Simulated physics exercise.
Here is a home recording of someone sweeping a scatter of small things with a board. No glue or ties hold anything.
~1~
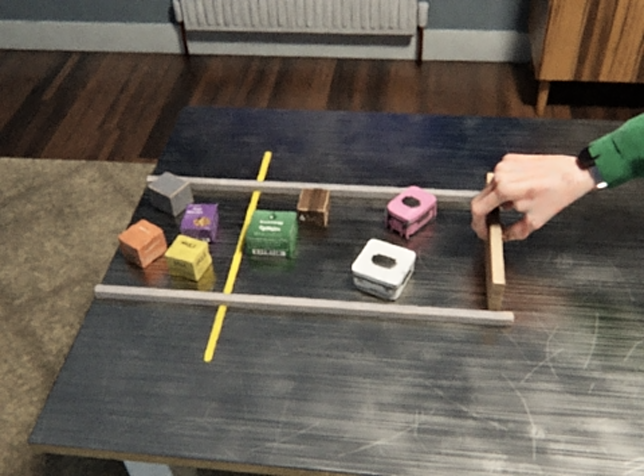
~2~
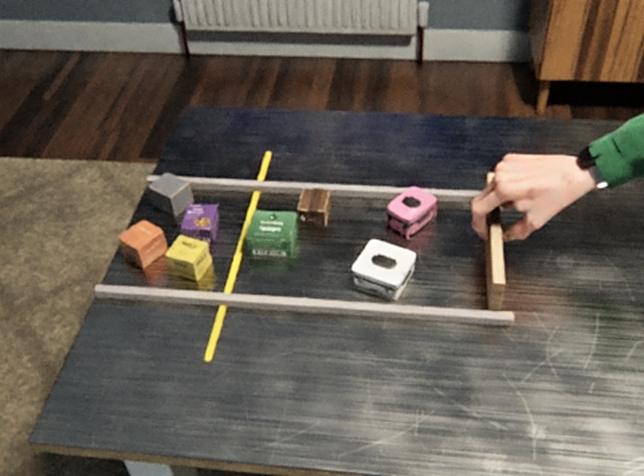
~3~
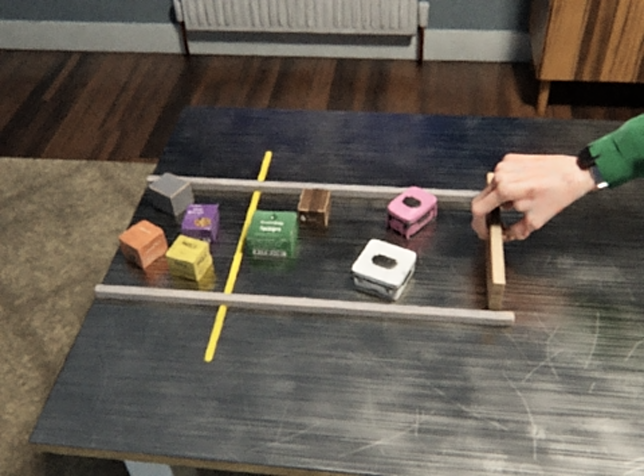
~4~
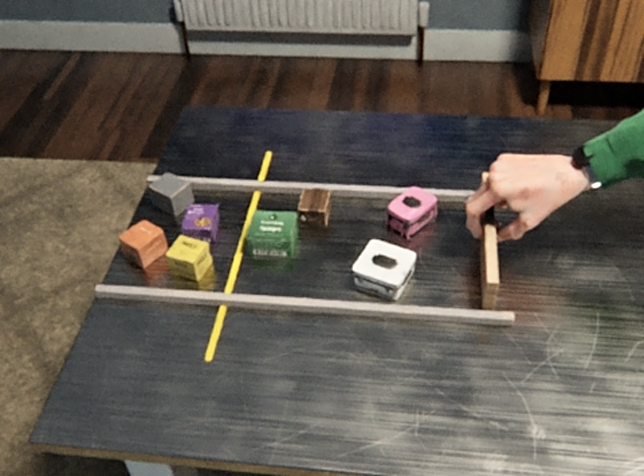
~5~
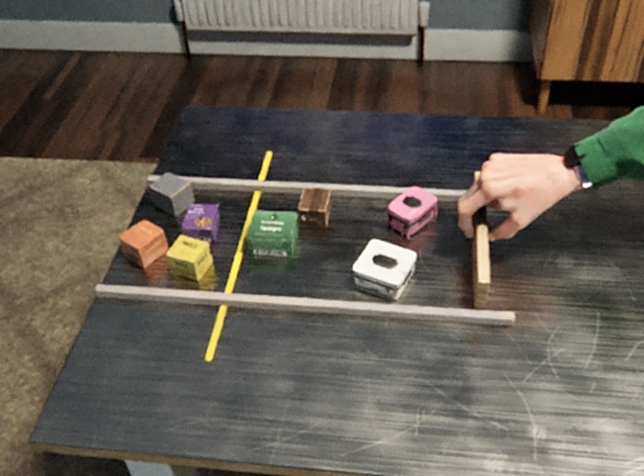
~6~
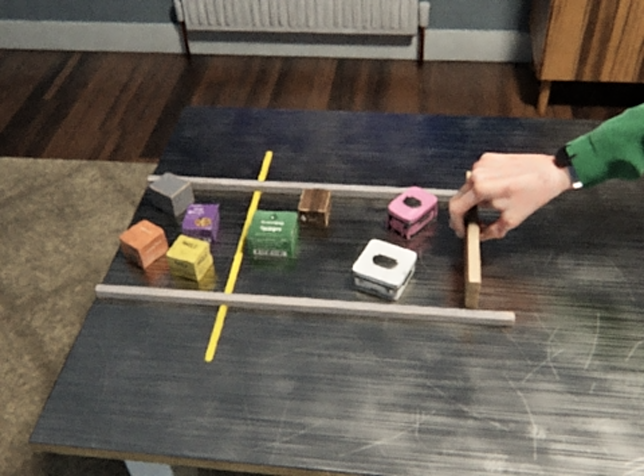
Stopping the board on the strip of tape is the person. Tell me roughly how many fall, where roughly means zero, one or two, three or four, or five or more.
Roughly, zero fall.
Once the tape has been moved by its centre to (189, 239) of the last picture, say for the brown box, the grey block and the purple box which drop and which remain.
Outcome: The brown box is safe; the grey block is gone; the purple box is gone.
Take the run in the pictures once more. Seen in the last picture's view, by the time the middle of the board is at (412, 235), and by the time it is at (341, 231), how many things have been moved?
First 2 and then 3.
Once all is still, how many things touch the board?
Contact count: 2.
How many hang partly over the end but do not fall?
Count of overhanging things: 0.
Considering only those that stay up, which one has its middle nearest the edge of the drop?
The orange box is foremost.
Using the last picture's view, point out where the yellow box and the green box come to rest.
Look around (158, 266) for the first and around (195, 237) for the second.
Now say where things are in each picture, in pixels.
In the first frame, orange box (143, 243); grey block (171, 194); purple box (200, 223); board (493, 240); tape (242, 242).
In the second frame, grey block (171, 194); green box (272, 233).
In the third frame, purple box (201, 224); yellow box (189, 259).
In the fourth frame, orange box (144, 244); board (487, 239).
In the fifth frame, grey block (172, 194); brown box (315, 207).
In the sixth frame, orange box (144, 244); grey block (172, 194); purple box (202, 223); board (471, 239); tape (243, 242).
Soon after, none off yet; orange box at rest near (144, 244); grey block at rest near (172, 194); purple box at rest near (202, 223).
After that, none off yet; orange box at rest near (144, 244); grey block at rest near (172, 194); purple box displaced a little near (188, 223).
In the end, the number that fall off is zero.
